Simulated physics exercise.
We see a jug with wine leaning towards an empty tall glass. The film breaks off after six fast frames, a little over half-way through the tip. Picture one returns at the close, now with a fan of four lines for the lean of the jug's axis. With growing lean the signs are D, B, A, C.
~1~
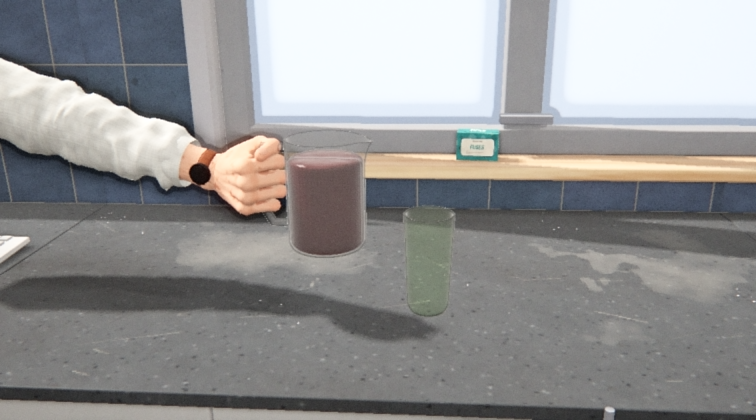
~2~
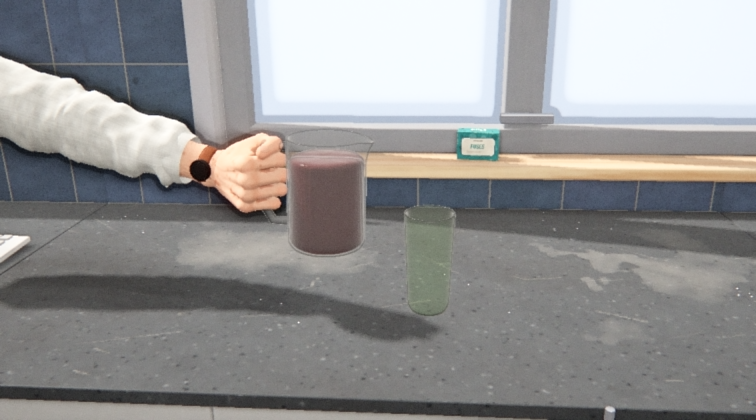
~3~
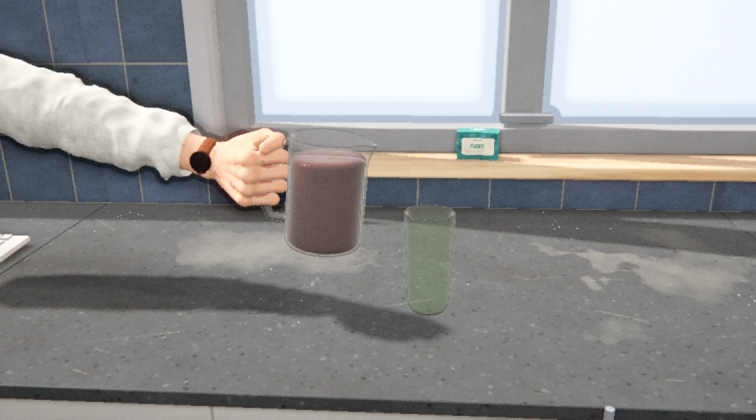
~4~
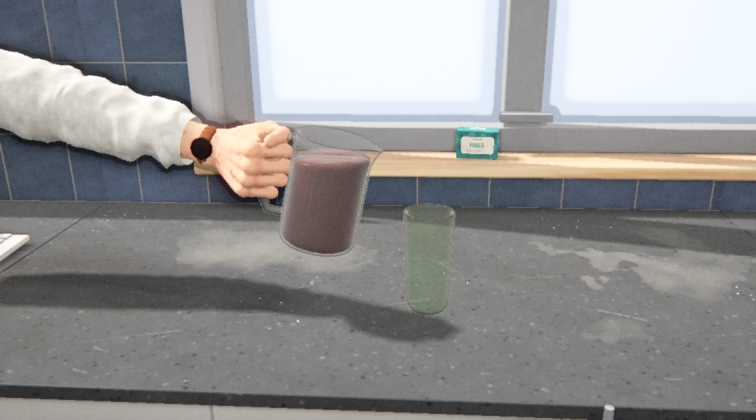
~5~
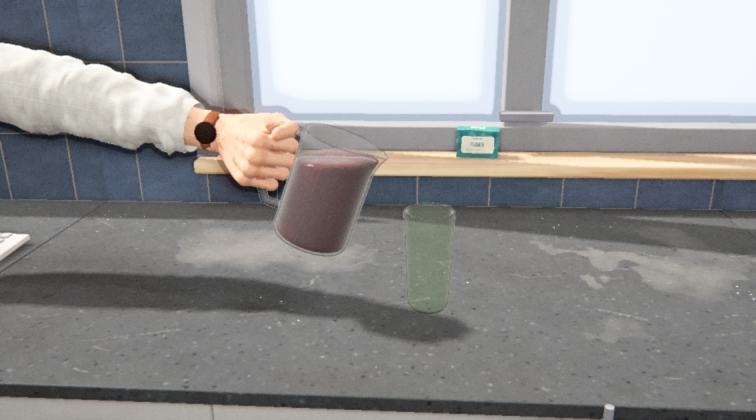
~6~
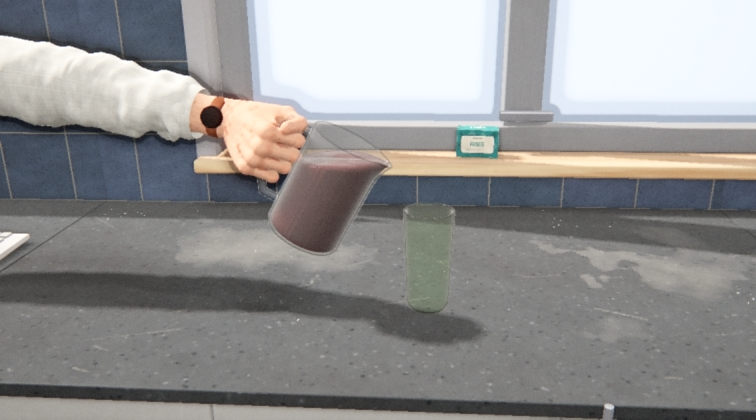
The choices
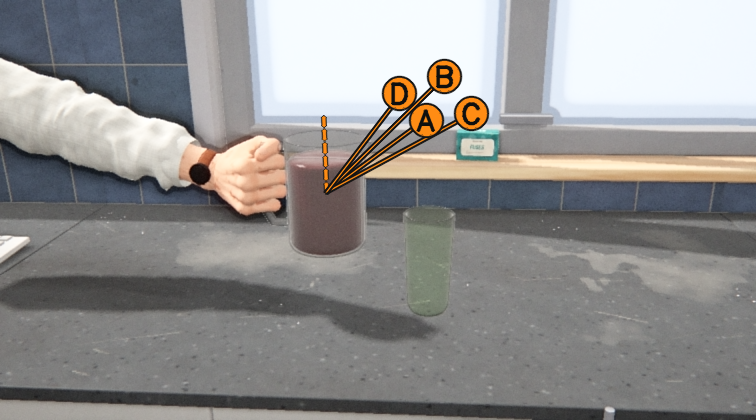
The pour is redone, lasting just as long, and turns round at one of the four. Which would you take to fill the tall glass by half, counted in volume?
Choose A.
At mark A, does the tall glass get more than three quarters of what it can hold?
No, less.
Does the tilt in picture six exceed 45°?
No.
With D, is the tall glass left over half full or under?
Under.
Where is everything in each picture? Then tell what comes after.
Upright, lip at (371, 141); rim of the tall glass round (429, 213); nothing has left yet.
Upright, lip at (373, 141); nothing has left yet.
Tipped about 6°, lip at (376, 145); nothing has left yet.
Tipped about 12°, lip at (381, 150); nothing has left yet.
Tipped about 20°, lip at (387, 157); nothing has left yet.
Tipped about 28°, lip at (391, 166); nothing has left yet.
On the marked copy, A at (411, 129); B at (432, 88); C at (456, 122); D at (390, 108).
With A, the tall glass ends with about 48 % of what it can hold.
With B, the tall glass ends with about 30 % of what it can hold.
With C, the tall glass ends with about 67 % of what it can hold; 3 % of the wine is spilt.
With D, the tall glass ends with about 14 % of what it can hold.
